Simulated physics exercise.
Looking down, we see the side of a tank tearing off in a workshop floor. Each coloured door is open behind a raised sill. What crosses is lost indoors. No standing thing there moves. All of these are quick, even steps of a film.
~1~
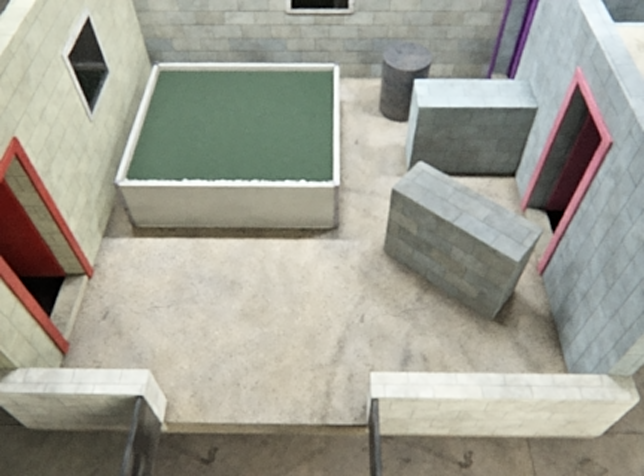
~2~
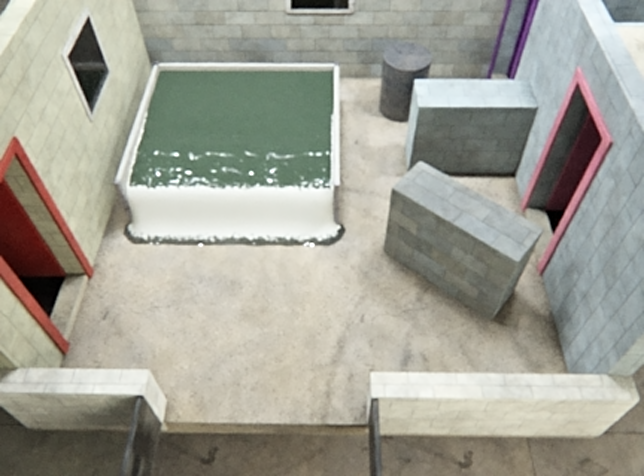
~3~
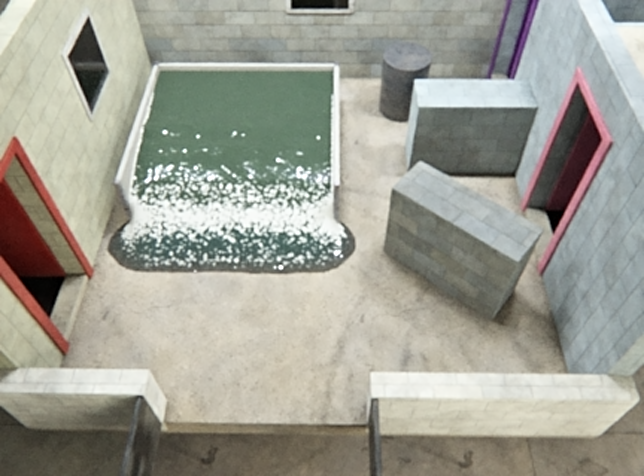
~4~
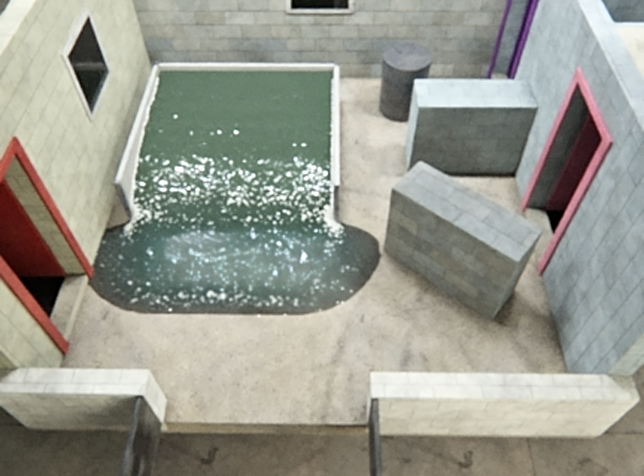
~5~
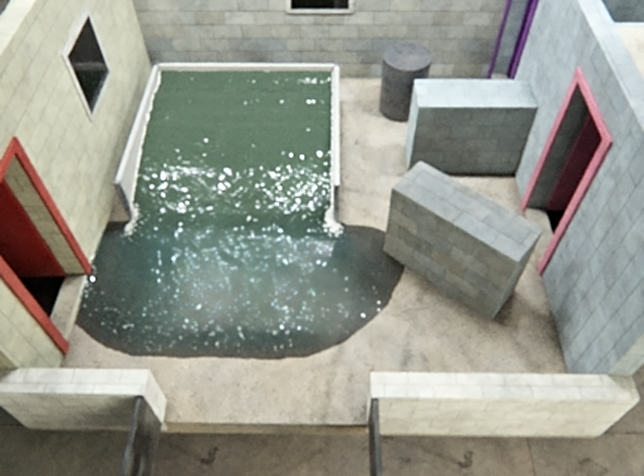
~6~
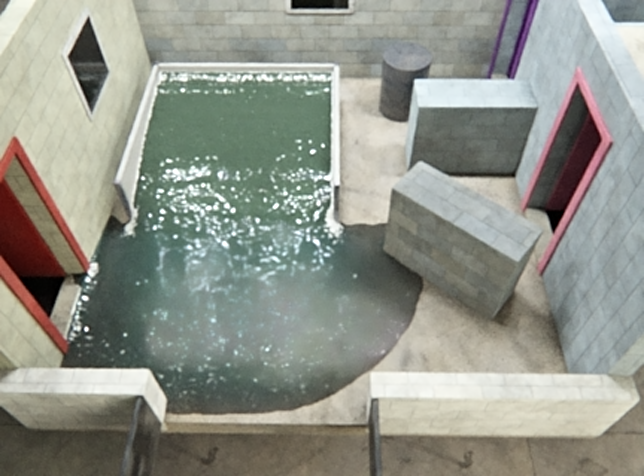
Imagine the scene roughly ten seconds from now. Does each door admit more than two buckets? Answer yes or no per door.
Answers: The pink door: No; the red door: Yes; the purple door: No.
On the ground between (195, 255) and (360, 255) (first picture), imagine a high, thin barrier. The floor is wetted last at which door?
Answer: The purple door.
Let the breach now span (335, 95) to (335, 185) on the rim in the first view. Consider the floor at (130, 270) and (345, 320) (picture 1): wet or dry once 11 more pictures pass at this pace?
Point one not reached; point two reached.
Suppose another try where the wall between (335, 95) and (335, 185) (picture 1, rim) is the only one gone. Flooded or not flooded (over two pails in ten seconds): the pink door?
Note: Pink door admits more.
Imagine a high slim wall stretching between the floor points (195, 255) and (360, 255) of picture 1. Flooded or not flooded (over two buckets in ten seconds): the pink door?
Note - pink door, result: Inundated.
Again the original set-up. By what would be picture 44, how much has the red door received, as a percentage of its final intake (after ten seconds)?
Share by then: 100 in a hundred.
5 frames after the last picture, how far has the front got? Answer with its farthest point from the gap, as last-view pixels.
Somewhere close to (495, 403).
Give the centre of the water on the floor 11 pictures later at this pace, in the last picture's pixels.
The water's middle lies around (234, 241).
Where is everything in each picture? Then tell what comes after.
In the first picture, the water tank at (238, 123) is whole and still.
In the second picture, water pours out at (233, 212) and has run to (130, 226).
In the third picture, water pours out at (233, 213) and has run to (349, 243).
In the fourth picture, water pours out at (233, 215) and has run to (91, 275).
In the fifth picture, the front is at (380, 299), out from the gap at (233, 215).
In the sixth picture, the front is at a hidden place, out from the gap at (233, 215).
A moment on, water covers 50 % of the floor; the pink door not reached, the red door under two buckets in, the purple door not reached.
Next, water covers 50 % of the floor; the pink door not reached, the red door over two buckets in, the purple door not reached.
Then, water covers 60 % of the floor; the pink door wet at the sill, nothing in, the red door far over two buckets in, the purple door not reached.
Later, water covers 75 % of the floor; the pink door wet at the sill, nothing in, the red door far over two buckets in, the purple door not reached.
In the end, water covers 95 % of the floor; the pink door wet at the sill, nothing in, the red door far over two buckets in, the purple door wet at the sill, nothing in.
